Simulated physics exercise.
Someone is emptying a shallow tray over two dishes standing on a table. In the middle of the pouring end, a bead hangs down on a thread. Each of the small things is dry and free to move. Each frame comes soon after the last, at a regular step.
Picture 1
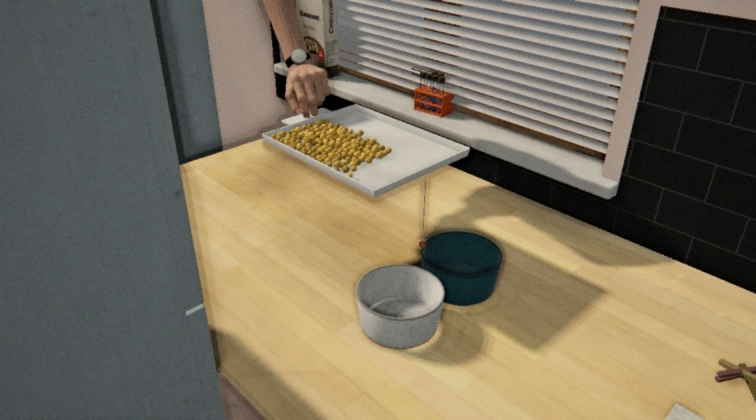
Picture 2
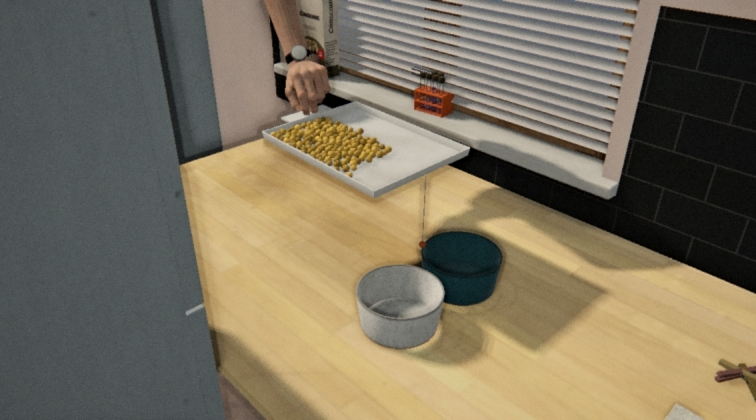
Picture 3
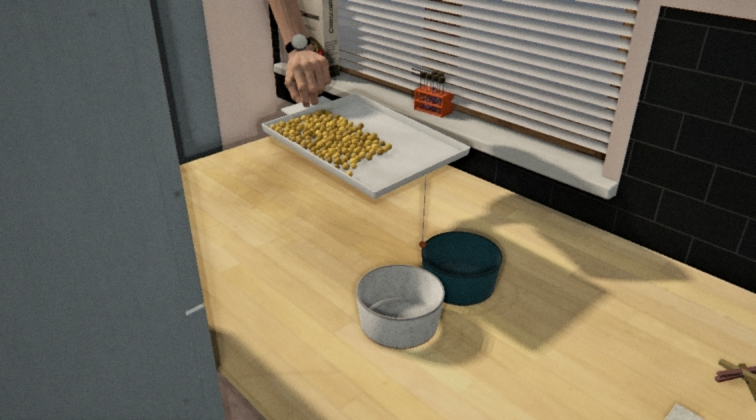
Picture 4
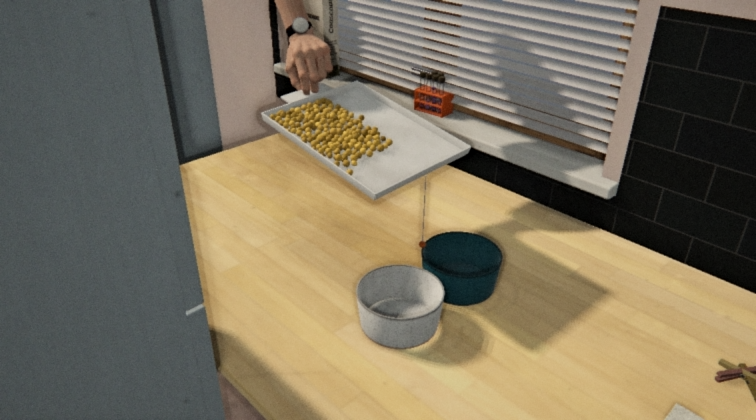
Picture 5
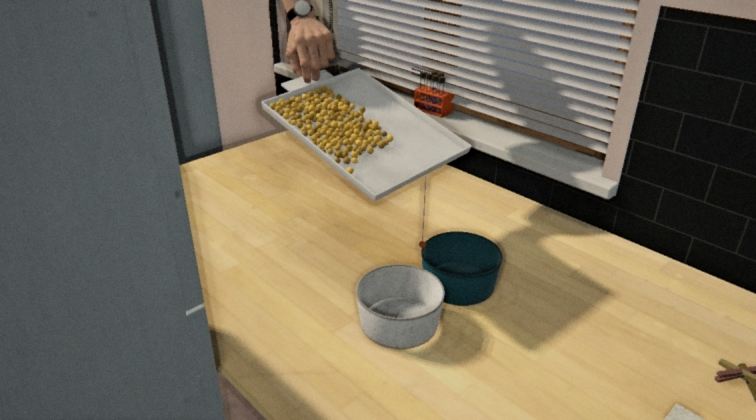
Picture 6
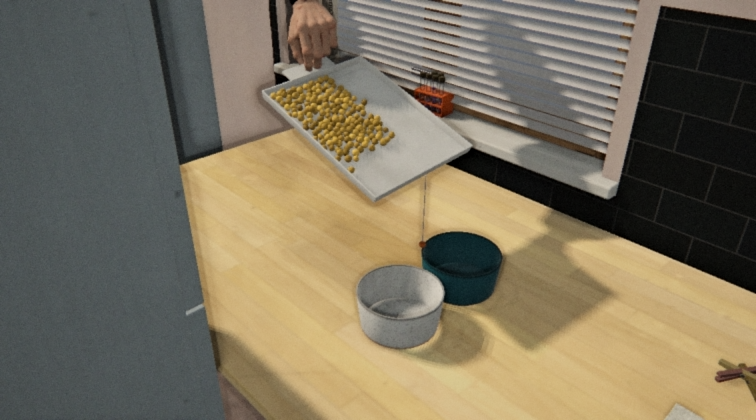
To begin with, a hand holds a white tray of small yellow balls level above a wooden table with a pale dish and a dark teal dish. The hand then raises the tray's far end, tilting it gradually more steeply, while the balls stay clustered on it and the dishes remain still.
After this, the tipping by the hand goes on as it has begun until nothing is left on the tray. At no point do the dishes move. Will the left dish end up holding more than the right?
Yes: Pretty sure the heavier pile builds up on the left there.
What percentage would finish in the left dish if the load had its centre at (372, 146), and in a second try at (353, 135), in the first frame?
About 60 %, then about 70 %.
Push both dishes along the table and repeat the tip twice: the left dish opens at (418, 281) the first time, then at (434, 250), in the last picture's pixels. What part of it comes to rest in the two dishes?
You'd see around 90 per cent and then around 20 per cent.
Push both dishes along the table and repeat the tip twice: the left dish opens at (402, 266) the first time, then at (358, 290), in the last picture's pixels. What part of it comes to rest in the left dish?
Around 60 and then 30 per cent.
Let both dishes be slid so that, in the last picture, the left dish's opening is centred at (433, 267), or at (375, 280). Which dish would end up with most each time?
The first time it's the left-side dish, the second time it's the left-side dish.
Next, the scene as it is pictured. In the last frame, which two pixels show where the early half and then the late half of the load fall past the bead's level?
Starting near (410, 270), moving on to near (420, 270).
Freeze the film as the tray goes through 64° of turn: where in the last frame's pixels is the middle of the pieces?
Roughly at (394, 167).
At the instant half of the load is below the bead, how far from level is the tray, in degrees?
It is at around 110 degrees.
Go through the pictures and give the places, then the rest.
Corners of the pouring end near (375, 189) and (468, 148), level; middle of the load near (333, 144), puffed corn balls; left dish near (432, 325); right dish near (492, 283); bead on its thread near (422, 244), in the first frame.
Corners of the pouring end near (375, 190) and (468, 148), level; middle of the load near (333, 143), in the second frame.
Corners of the pouring end near (375, 191) and (468, 147), tipped barely, lowest at the left corner; middle of the load near (333, 138), in the third frame.
Corners of the pouring end near (375, 193) and (469, 146), tipped a little, lowest at the left corner; middle of the load near (333, 130), in the fourth frame.
Corners of the pouring end near (375, 194) and (470, 146), tipped clearly, lowest at the left corner; middle of the load near (334, 123), in the fifth frame.
Corners of the pouring end near (376, 196) and (470, 145), tipped clearly, lowest at the left corner; middle of the load near (335, 117); left dish near (432, 325); right dish near (492, 283), in the sixth frame.
Shortly afterwards, tray tipped steeply; the bulk on the tray; only a few in the left dish; only a few in the right dish; a little in the air.
Next, tray tipped past a quarter turn; near half on the tray; near a quarter in the left dish; a little in the right dish; only a few outside both; a little in the air.
Some moments later, tray tipped past a quarter turn; the bulk in the left dish; near a quarter in the right dish; a little outside both.
In the end, tray tipped past a quarter turn; the bulk in the left dish; near a quarter in the right dish; a little outside both.
